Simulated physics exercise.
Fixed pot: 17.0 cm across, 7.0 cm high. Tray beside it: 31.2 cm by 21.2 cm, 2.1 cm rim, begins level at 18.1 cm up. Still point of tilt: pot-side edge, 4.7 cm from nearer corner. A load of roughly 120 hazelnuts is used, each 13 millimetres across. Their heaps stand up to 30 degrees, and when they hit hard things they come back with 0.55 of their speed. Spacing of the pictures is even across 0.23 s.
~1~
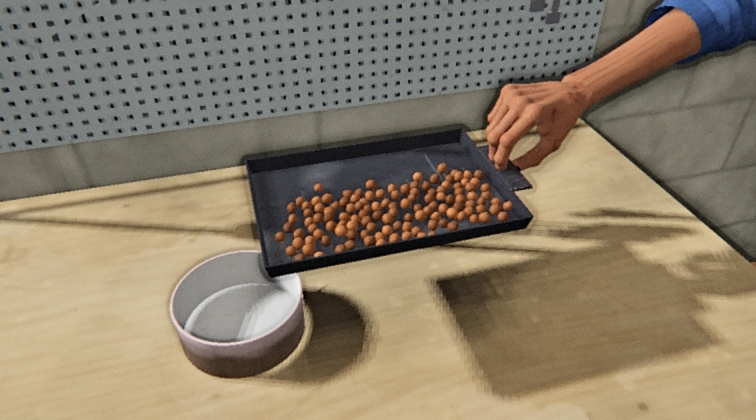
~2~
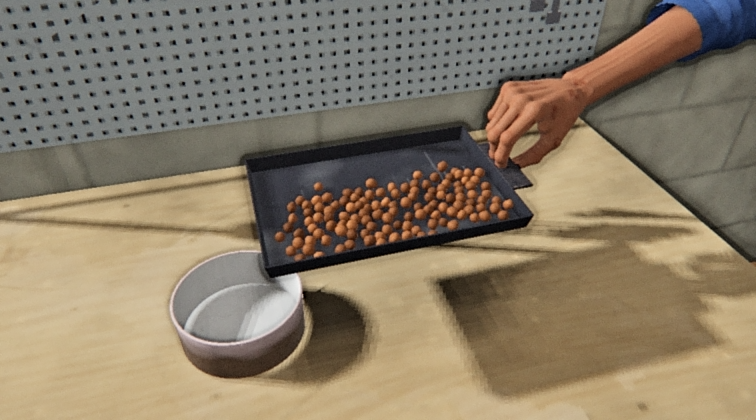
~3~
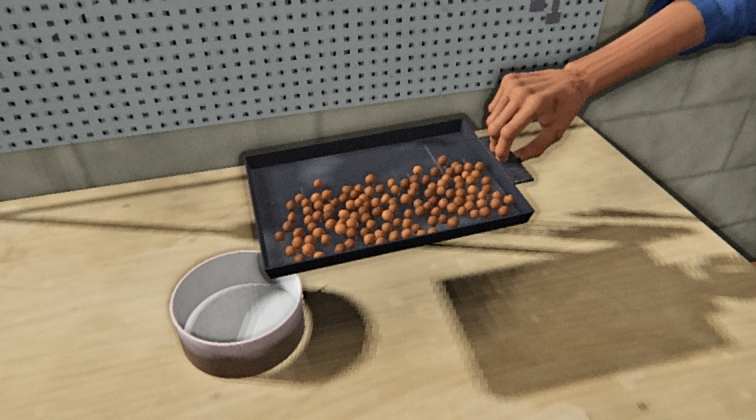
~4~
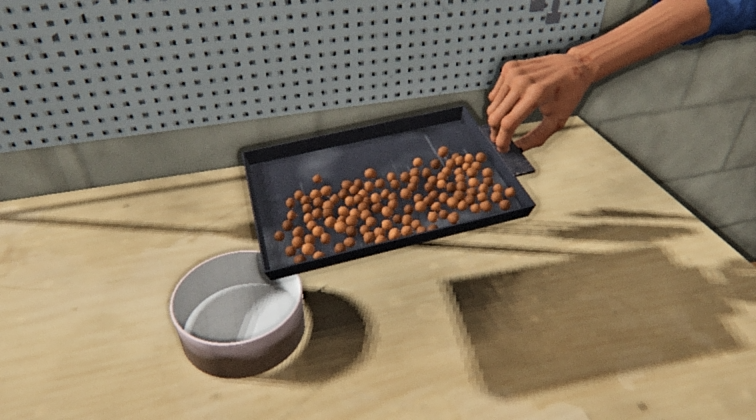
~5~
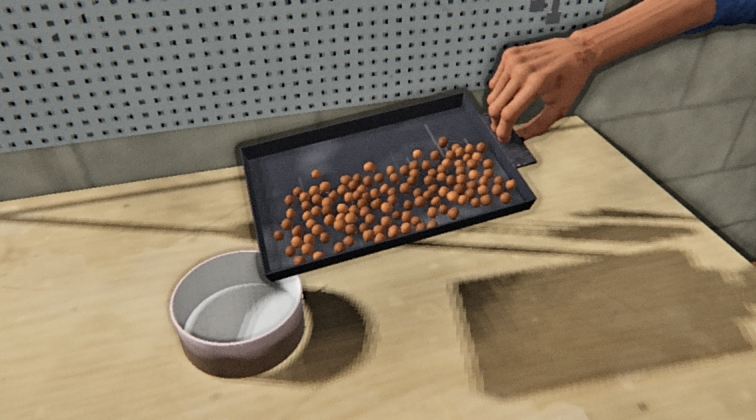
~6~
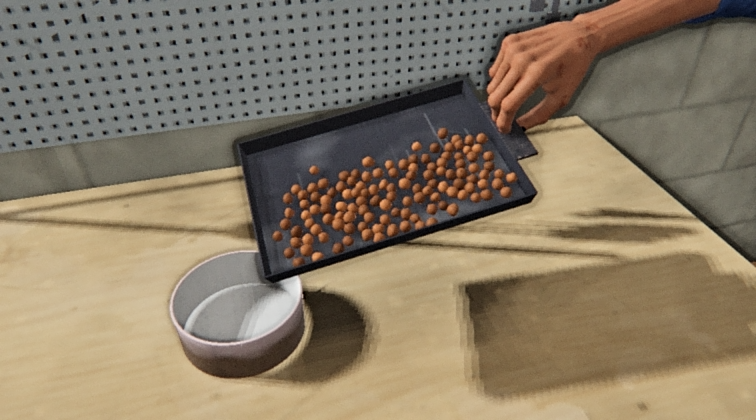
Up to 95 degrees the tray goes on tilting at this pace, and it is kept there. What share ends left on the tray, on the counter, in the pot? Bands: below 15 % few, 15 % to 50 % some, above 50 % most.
Result: Left on the tray: Few, counter: Most, pot: Few.
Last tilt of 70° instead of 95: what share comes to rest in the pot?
It would be near 0 per cent.
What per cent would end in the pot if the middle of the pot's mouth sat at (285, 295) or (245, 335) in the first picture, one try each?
First try around 10 %, second around 60 %.
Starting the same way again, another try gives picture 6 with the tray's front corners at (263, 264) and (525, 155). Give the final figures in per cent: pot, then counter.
Final per cent - pot 70, counter 30.
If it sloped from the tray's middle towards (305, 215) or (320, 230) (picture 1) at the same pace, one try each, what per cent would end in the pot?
Estimate: Some 70 % and some 30 % respectively.
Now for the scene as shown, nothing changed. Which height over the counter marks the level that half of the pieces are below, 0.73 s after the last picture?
About 26 centimetres.
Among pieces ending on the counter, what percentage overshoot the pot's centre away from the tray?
Roughly 50 percent of the spill.
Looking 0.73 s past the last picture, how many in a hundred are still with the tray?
I'd say close to 100 per cent.
Then, 0.44 s after the last picture, tilt 53 degrees; the tray holds 100 %, the pot 0 %.
Then, 0.73 s after the last picture, tilt 79 degrees; the tray holds 100 %, the pot 0 %.
Then, 1.13 s after the last picture, tilt 95 degrees; the tray holds 5 %, the pot 0 %.
In the end, tray 0 %, counter 100 %, pot 0 %.
